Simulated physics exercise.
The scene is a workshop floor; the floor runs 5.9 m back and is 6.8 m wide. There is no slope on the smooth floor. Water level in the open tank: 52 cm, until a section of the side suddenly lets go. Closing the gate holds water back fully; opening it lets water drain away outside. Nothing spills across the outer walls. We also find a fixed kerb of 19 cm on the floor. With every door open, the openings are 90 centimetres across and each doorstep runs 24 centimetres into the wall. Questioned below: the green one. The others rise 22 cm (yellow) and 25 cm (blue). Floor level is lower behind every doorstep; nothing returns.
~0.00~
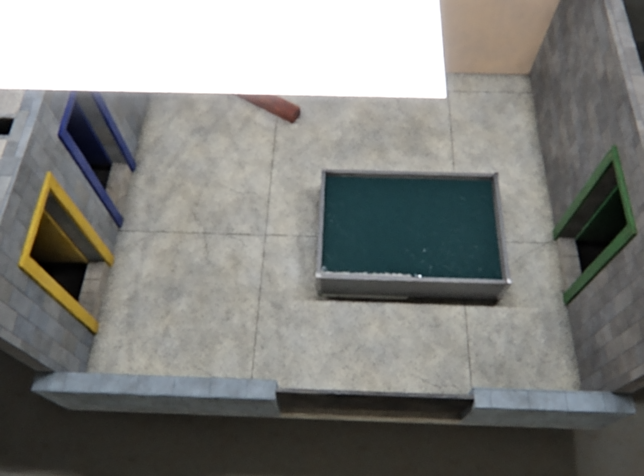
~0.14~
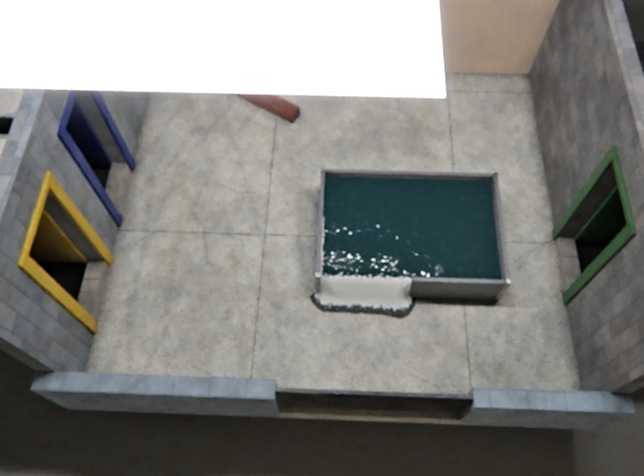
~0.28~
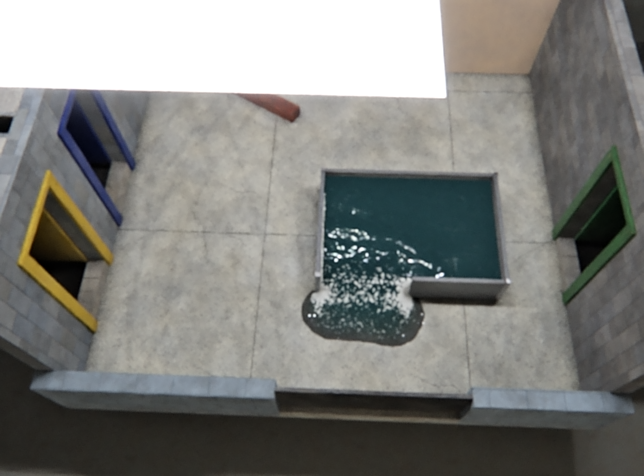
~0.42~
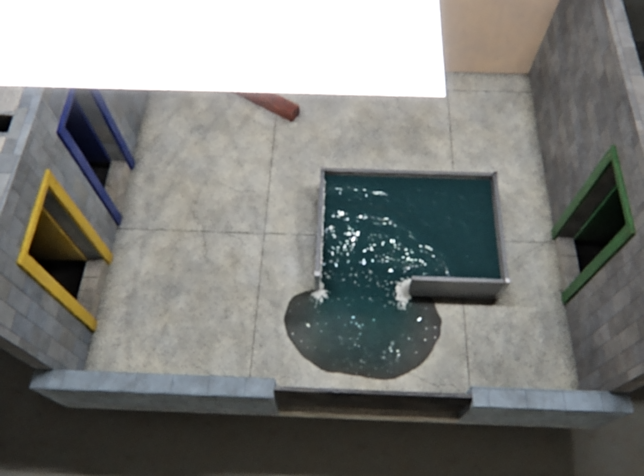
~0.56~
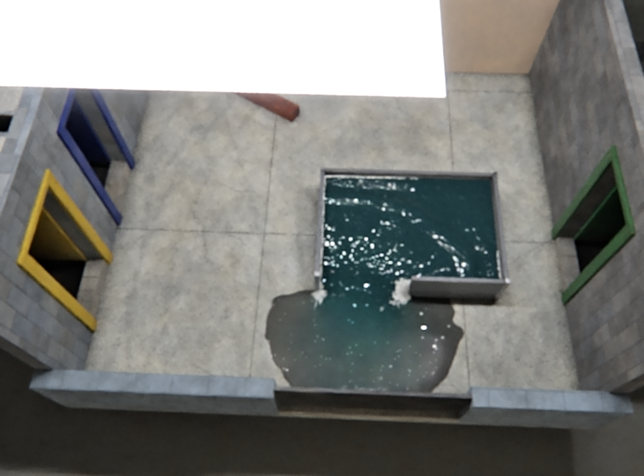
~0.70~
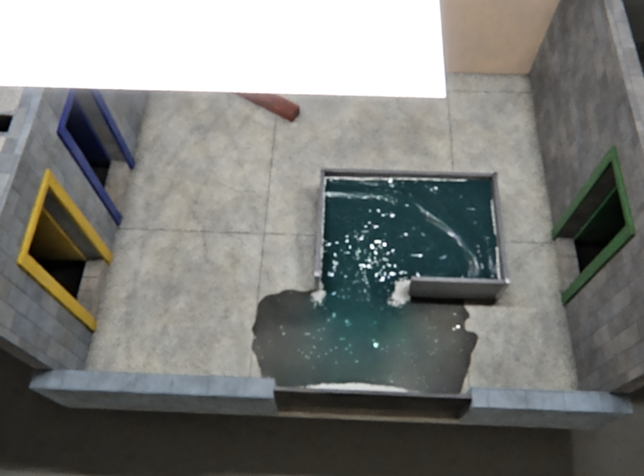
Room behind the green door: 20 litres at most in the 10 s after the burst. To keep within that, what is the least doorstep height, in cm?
Some 5.5 cm.
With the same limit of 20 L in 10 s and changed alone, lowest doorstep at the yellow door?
Yellow - roughly 12.5 cm.
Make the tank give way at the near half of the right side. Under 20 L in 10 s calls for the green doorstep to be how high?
Then something near 32 cm.
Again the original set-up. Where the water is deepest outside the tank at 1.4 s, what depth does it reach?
I'd put it near 37 cm.
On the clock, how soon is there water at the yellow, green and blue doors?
Yellow: 2.4 s; green: 2.6 s; blue: 3.2 s.
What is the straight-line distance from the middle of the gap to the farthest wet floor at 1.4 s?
The front is some 2.8 m out.
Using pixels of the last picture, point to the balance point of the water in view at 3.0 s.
Look at about (354, 299) in the last view.
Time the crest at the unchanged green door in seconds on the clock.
Approximately 3.4 s.
After 1.4 s water covers 15 % of the floor, deepest (37 cm) near (344, 382); it has not reached the green door.
After 3.0 s water covers 35 % of the floor, deepest (27 cm) near (81, 385); 8 cm at the green door, 0 litres in over its 11 cm doorstep.
After 10.0 s water covers 95 % of the floor, deepest (10 cm) near (136, 149); 6 cm at the green door, 1 litre in over its 11 cm doorstep.
At the green door as built, the water arrived by 2.6 s and peaked near 11 cm at 3.4 s.
With a doorstep of 4.5 cm, 30 litres would have come in within the 10 s; with 6 cm, 15 litres. So under 20 litres takes about 5.5 cm.
